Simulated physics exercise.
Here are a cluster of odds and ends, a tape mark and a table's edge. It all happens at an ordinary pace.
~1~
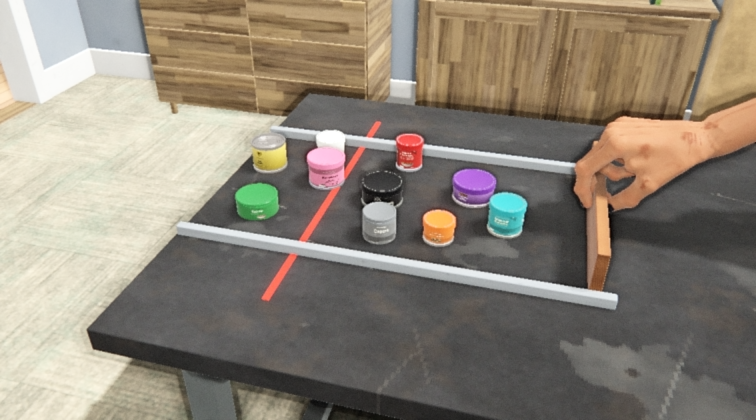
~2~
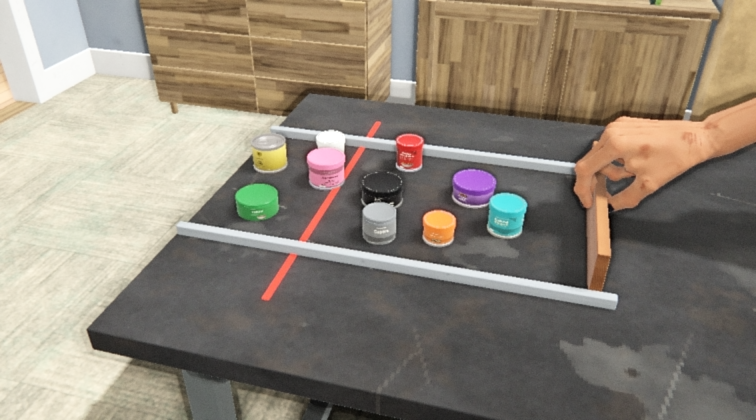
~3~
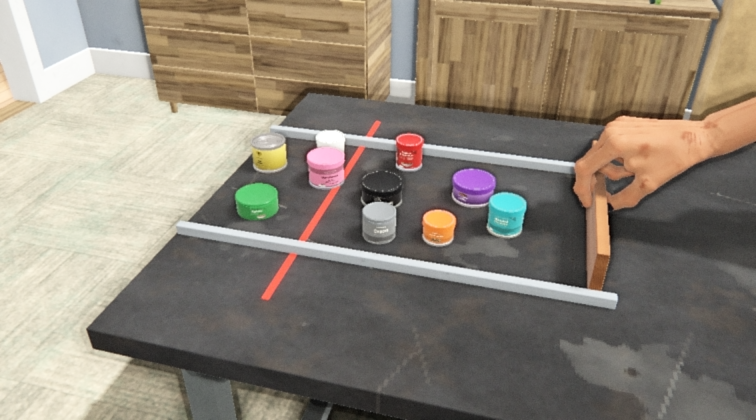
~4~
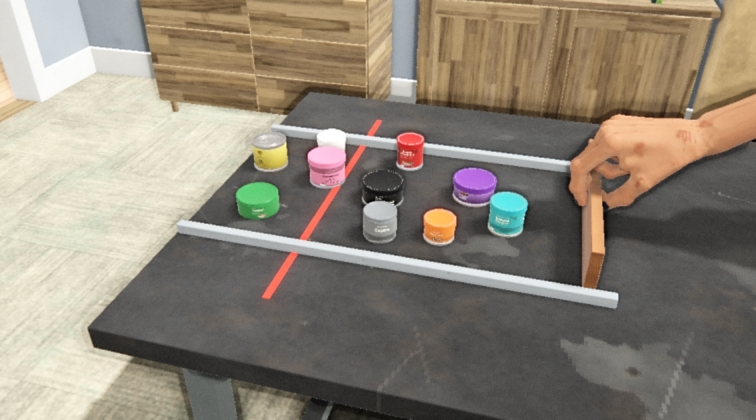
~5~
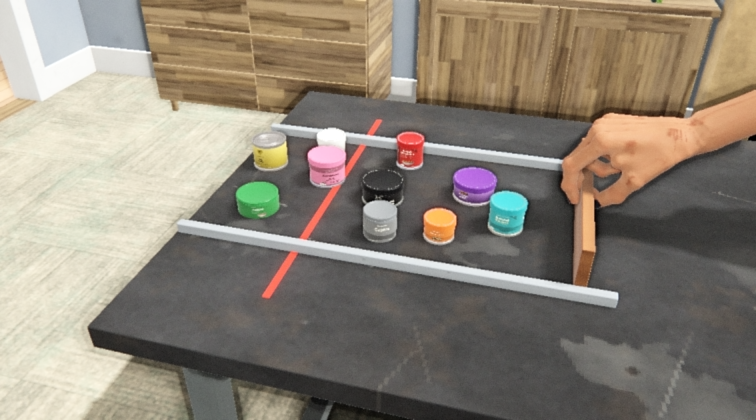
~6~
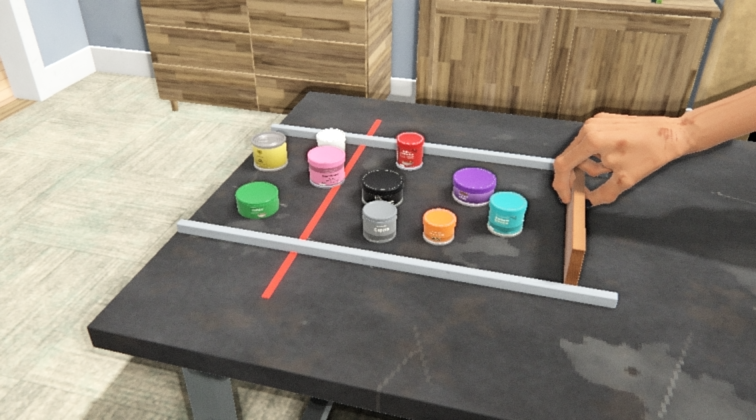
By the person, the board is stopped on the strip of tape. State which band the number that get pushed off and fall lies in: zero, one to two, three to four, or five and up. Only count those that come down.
The push will send none off the table.
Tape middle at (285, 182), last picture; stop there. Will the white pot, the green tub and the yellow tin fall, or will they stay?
In order, the white pot keeps its spot, then the green tub keeps its spot, then the yellow tin goes off the edge.
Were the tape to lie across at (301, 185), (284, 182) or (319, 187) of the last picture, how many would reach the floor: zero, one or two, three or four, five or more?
Taking the places one by one, it comes to one or two; one or two; none.
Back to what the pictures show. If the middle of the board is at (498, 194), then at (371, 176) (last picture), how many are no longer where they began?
Moved so far: 1, later 7.
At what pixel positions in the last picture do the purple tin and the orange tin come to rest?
Final spots - purple tin (325, 165), orange tin (302, 208).
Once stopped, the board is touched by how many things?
In contact: 5.
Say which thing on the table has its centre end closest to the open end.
The one in question is the yellow tin.
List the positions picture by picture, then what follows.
Yellow tin (269, 153); green tub (257, 202); white pot (331, 147); board (597, 210); tape (334, 191), in the first picture.
Green tub (257, 202); orange tin (439, 229), in the second picture.
White pot (331, 146); red tin (409, 153), in the third picture.
Yellow tin (270, 152); board (592, 208), in the fourth picture.
Green tub (258, 200); grey tub (380, 222), in the fifth picture.
Yellow tin (270, 151); green tub (258, 200); white pot (331, 145); board (575, 205); tape (335, 189), in the sixth picture.
Soon after, none off yet; yellow tin at rest near (270, 151); green tub at rest near (258, 200); white pot at rest near (331, 145).
At rest, the number that fall off is zero.
